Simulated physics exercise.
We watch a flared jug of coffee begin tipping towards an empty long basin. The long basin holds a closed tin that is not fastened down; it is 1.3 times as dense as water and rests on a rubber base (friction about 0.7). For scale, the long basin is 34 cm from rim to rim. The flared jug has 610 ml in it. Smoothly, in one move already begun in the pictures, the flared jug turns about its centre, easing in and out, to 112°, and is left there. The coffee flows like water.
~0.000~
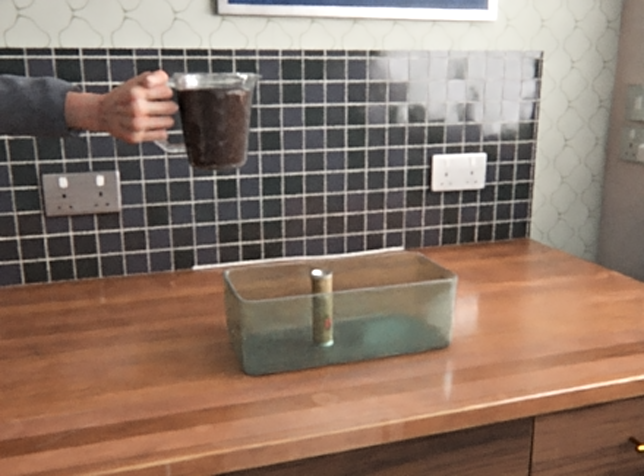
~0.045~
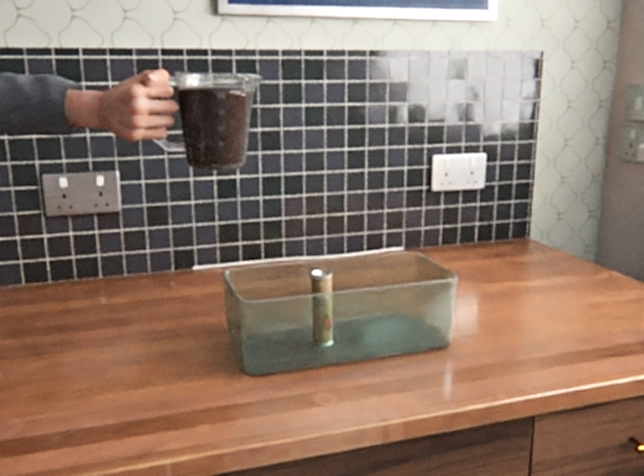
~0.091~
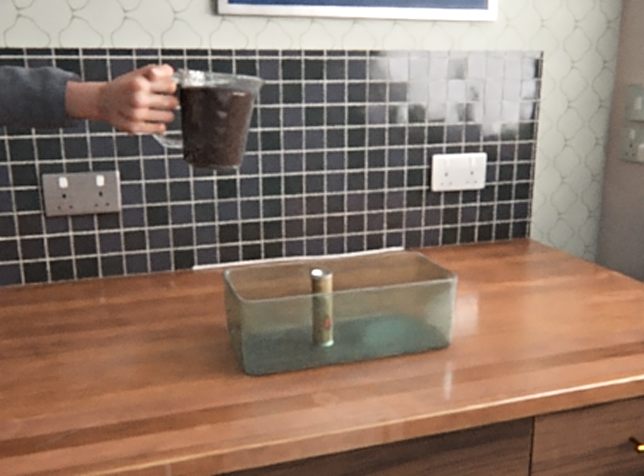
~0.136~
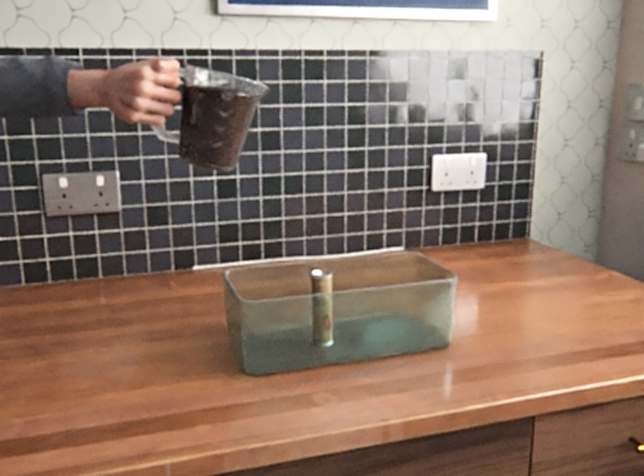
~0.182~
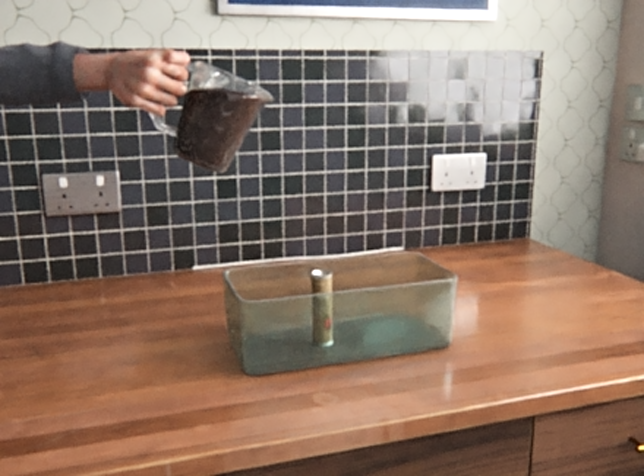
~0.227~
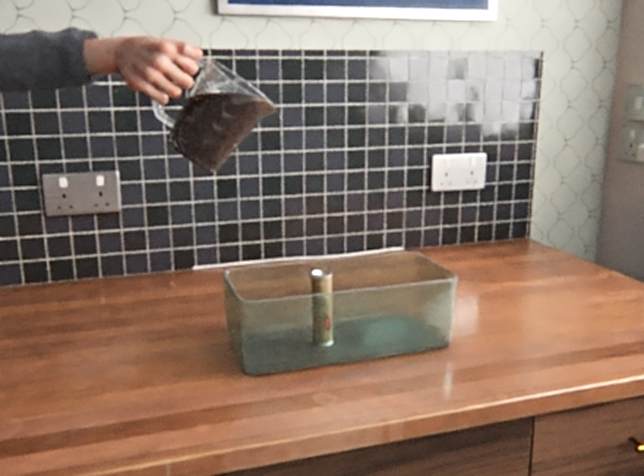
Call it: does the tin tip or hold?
It tips.
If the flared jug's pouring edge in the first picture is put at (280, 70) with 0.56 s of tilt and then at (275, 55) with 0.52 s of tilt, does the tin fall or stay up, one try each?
Try 1: Still standing; try 2: Still standing.
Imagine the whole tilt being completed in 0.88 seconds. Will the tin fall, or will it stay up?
Result: Tin tipped over.
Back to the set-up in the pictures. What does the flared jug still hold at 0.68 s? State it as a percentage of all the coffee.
Near 6 in a hundred.
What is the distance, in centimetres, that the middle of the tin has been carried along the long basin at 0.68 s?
About 1 cm.
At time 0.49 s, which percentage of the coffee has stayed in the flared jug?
Roughly 46 percent.
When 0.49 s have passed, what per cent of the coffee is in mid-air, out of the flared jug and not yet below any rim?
Around 46 percent.
By 0.49 s the tilt is 104° and 47 per cent is still to pour; the tin stands where it began.
By 0.68 s the tilt is 112° and 6 per cent is still to pour; the tin stands 1 cm from where it began.
By 0.87 s the tilt is 112° and 0 per cent is still to pour; the tin leans 34°.
By 1.09 s the tilt is 112° and 0 per cent is still to pour; the tin lies on its side.
At rest the tin lies on its side.
